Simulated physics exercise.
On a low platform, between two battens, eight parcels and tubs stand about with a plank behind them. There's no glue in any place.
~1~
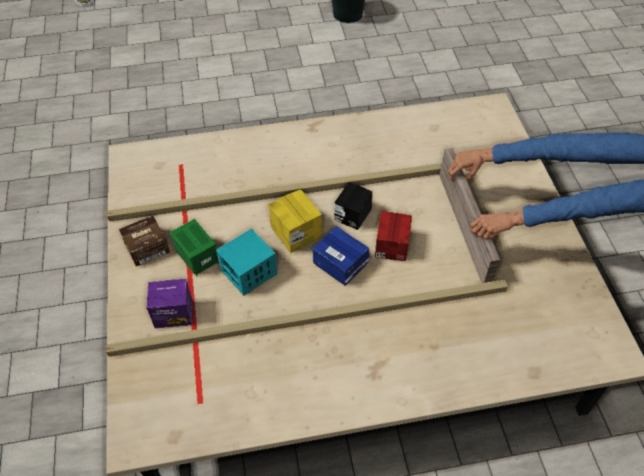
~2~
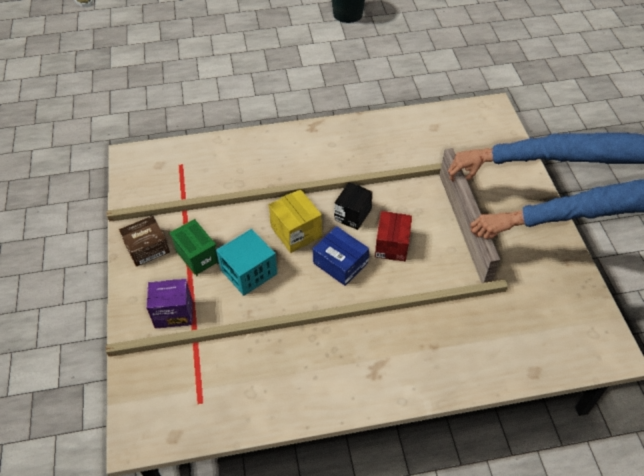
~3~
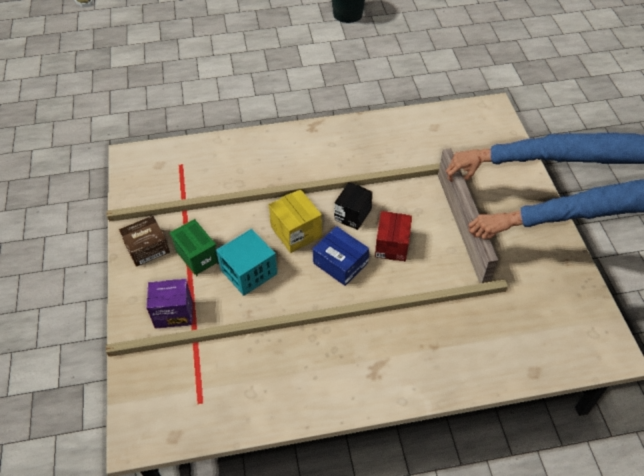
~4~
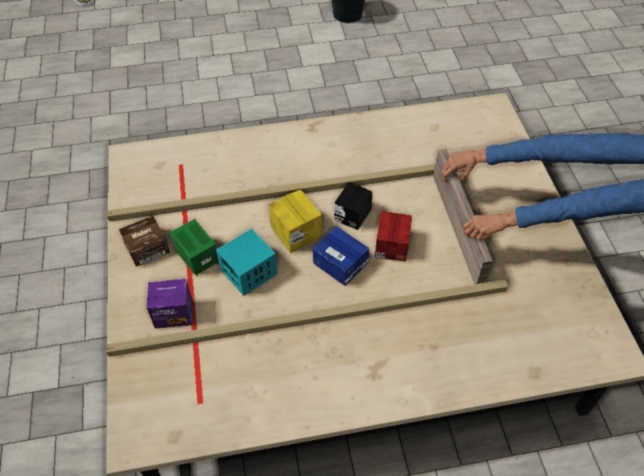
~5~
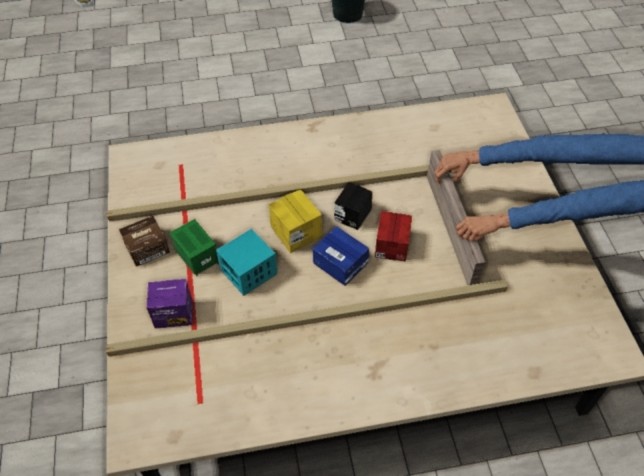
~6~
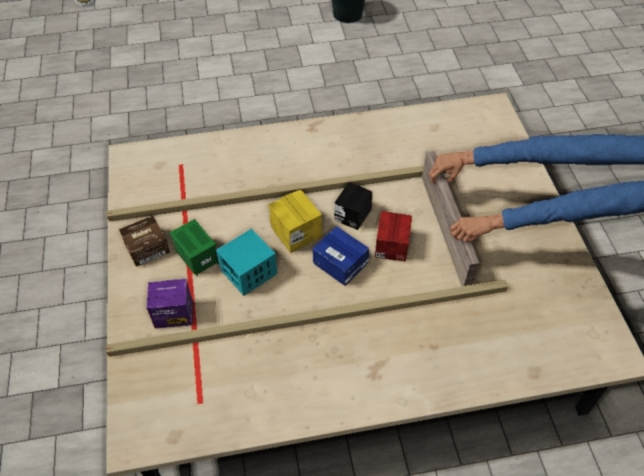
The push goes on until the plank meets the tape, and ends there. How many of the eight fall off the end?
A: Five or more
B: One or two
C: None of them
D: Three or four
Answer: D.
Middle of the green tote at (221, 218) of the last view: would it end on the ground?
It goes off the edge.
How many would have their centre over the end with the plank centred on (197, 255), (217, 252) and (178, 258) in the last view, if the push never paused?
First 2, next 1, last 4.
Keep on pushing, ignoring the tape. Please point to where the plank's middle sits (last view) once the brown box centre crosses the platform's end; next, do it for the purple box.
The middle is at (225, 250) when it's the brown box, and at (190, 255) when it's the purple box.
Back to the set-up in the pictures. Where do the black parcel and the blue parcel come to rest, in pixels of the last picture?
Final pixels, roughly: (171, 238) for the first, (136, 287) for the other.
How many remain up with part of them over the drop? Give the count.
1.
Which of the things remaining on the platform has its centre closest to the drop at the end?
Purple box, foremost.
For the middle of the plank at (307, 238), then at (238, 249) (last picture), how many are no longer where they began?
I get 6 at the one place and 8 at the other.
Soon after, none off yet; brown box at rest near (145, 241); purple box at rest near (170, 304); green tote at rest near (195, 248).
By the end, the number that fall off is three or four; fallen, turquoise crate, green tote and brown box.
